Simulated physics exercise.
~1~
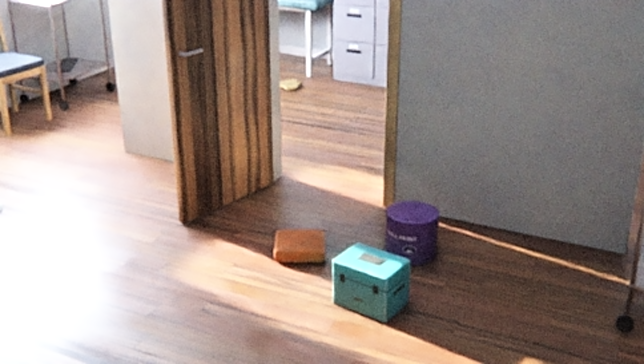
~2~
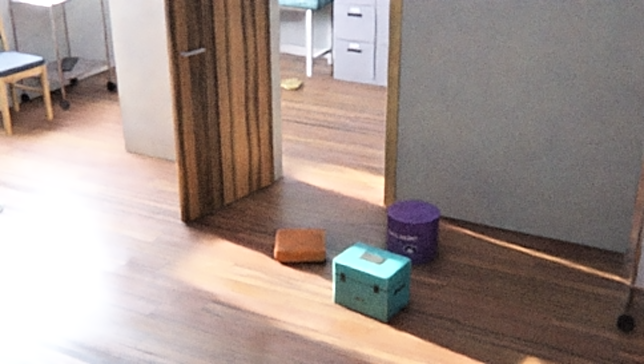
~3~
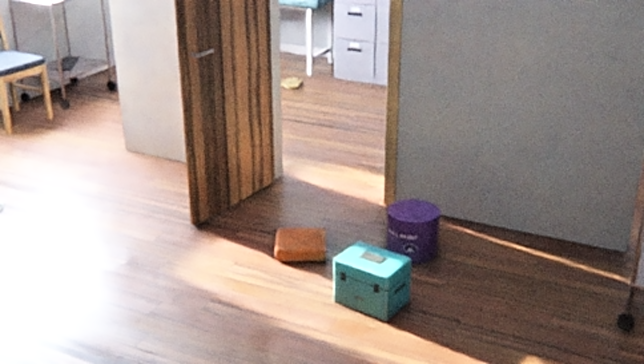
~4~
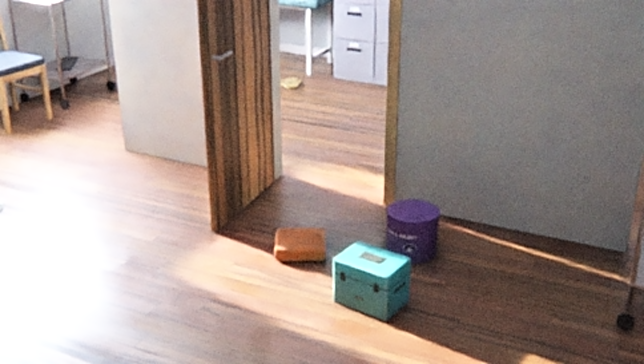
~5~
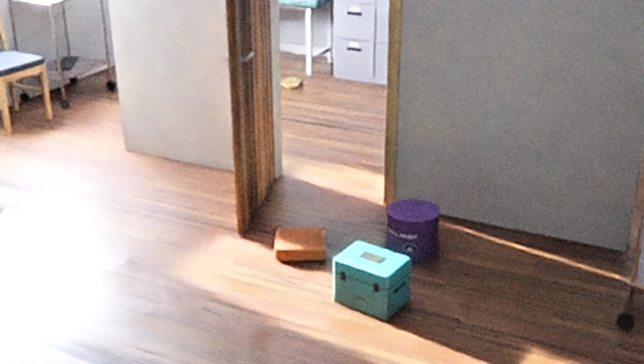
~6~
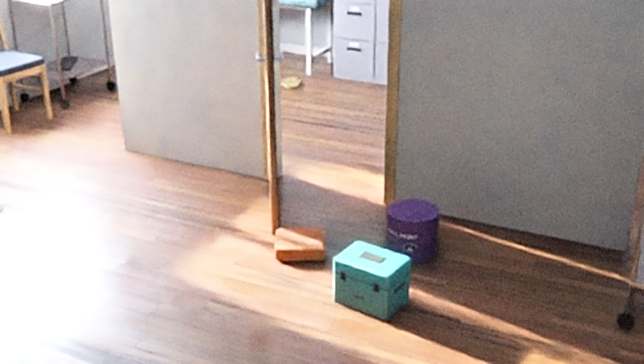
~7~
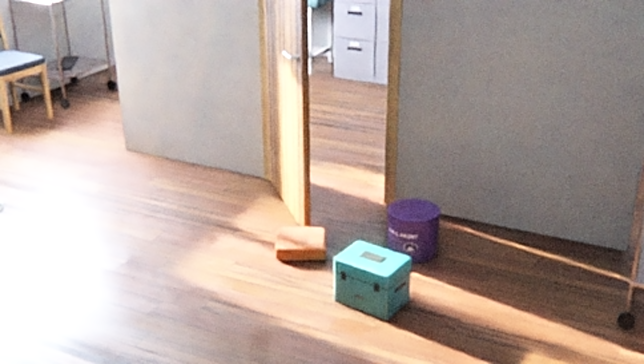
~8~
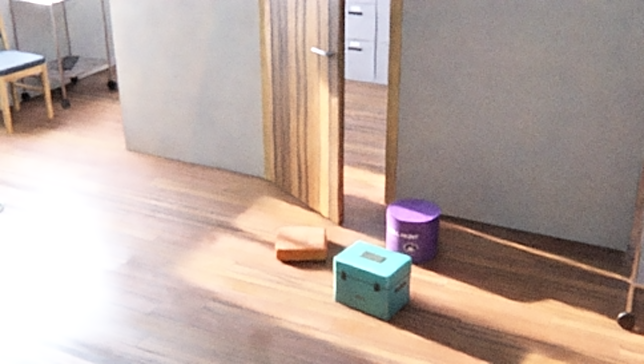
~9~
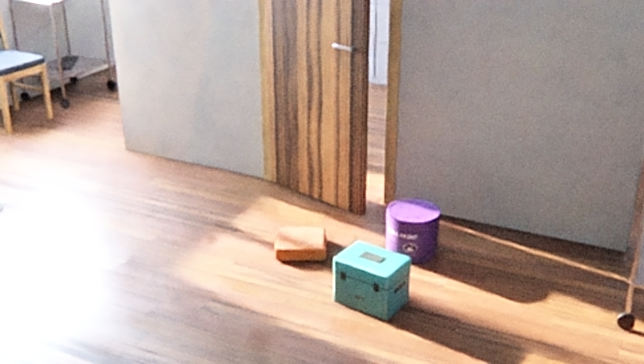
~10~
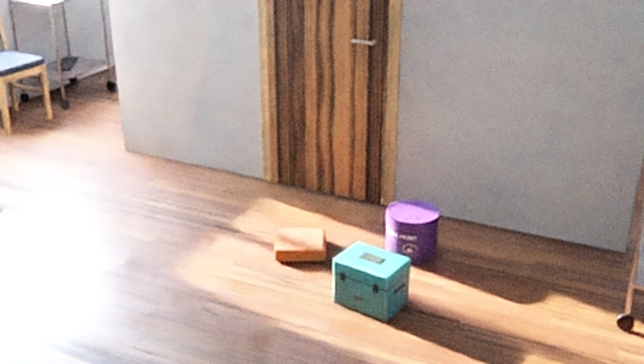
The wooden door, standing wide open into the room, swung slowly round to the right past an orange cushion, a turquoise toolbox and a purple pail on the floor, touching none of them, and ended fully shut in its doorway.
